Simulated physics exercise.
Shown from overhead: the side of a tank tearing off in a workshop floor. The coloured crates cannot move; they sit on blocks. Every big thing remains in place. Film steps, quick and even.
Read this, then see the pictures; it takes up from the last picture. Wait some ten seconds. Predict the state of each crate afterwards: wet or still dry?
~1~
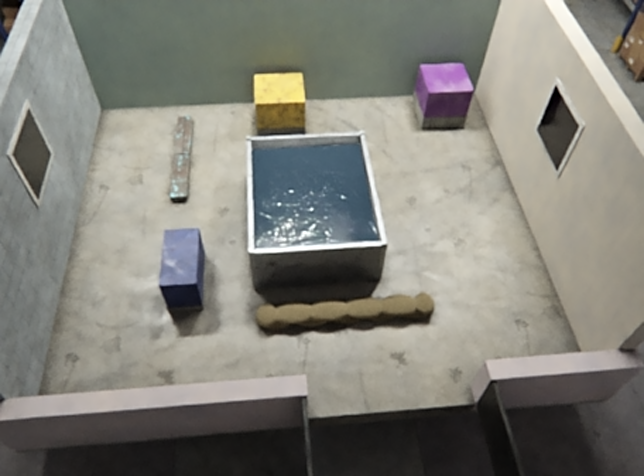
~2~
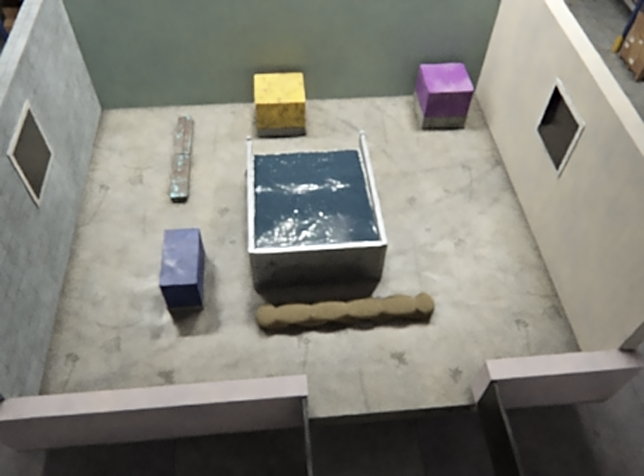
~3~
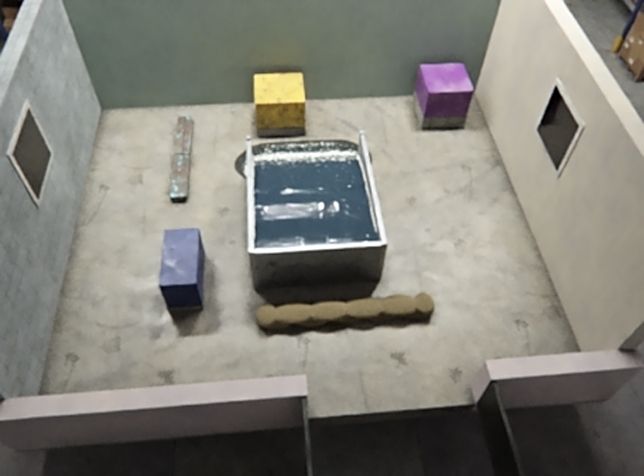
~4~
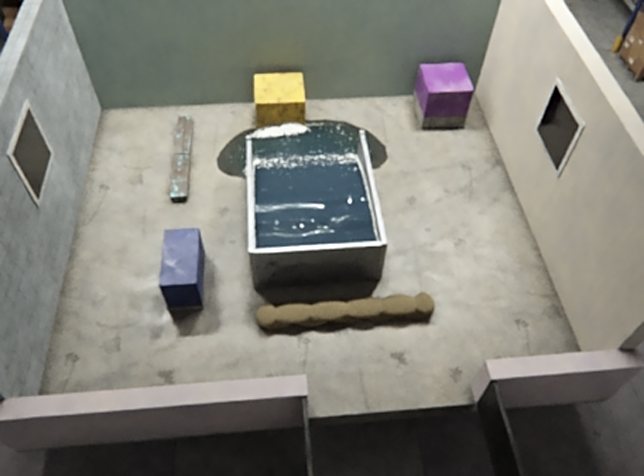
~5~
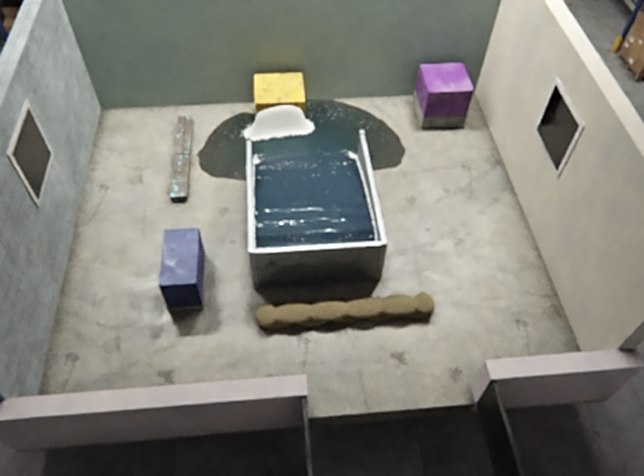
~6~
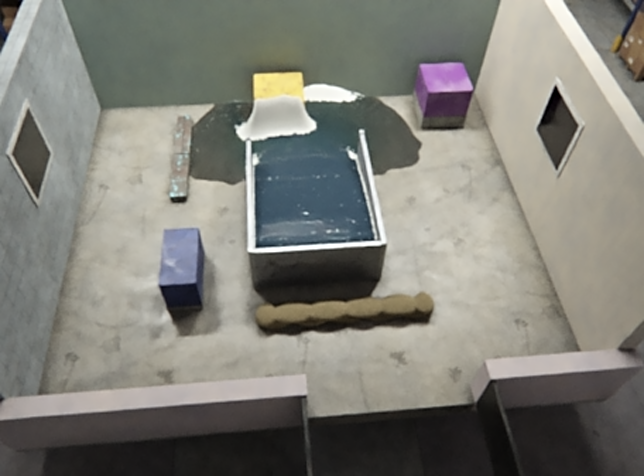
Result: The blue crate is left wet; the purple crate is left wet; the yellow crate is left wet.
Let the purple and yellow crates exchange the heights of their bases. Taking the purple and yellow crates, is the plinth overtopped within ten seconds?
In short: Purple is reached; yellow is reached.
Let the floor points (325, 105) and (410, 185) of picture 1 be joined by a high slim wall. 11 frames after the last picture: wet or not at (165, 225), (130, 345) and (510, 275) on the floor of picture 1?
First unwetted, then unwetted, then unwetted.
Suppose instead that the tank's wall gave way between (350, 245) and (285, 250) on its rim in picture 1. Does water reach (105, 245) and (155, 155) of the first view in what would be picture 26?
I'd expect the first point to be reached and the second point to stay dry.
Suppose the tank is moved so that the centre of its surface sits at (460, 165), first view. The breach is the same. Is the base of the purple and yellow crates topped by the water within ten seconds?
Result: Purple crate is inundated; yellow crate is inundated.
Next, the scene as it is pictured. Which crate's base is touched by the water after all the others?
I'd say the blue crate is last.
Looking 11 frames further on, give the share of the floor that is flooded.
Around 35 in a hundred.
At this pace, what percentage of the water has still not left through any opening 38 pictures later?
My estimate is some 100 percent.
A moment on, water covers 20 % of the floor; the blue crate not reached, the purple crate water round its plinth, the yellow crate water round its plinth.
Next, water covers 35 % of the floor; the blue crate not reached, the purple crate water round its plinth, the yellow crate water round its plinth.
Then, water covers 65 % of the floor; the blue crate water round its plinth, the purple crate water round its plinth, the yellow crate water round its plinth.
Later, water covers 95 % of the floor; the blue crate water round its plinth, the purple crate water round its plinth, the yellow crate water round its plinth.
In the end, water covers 95 % of the floor; the blue crate was topped, the purple crate was topped, the yellow crate was topped.
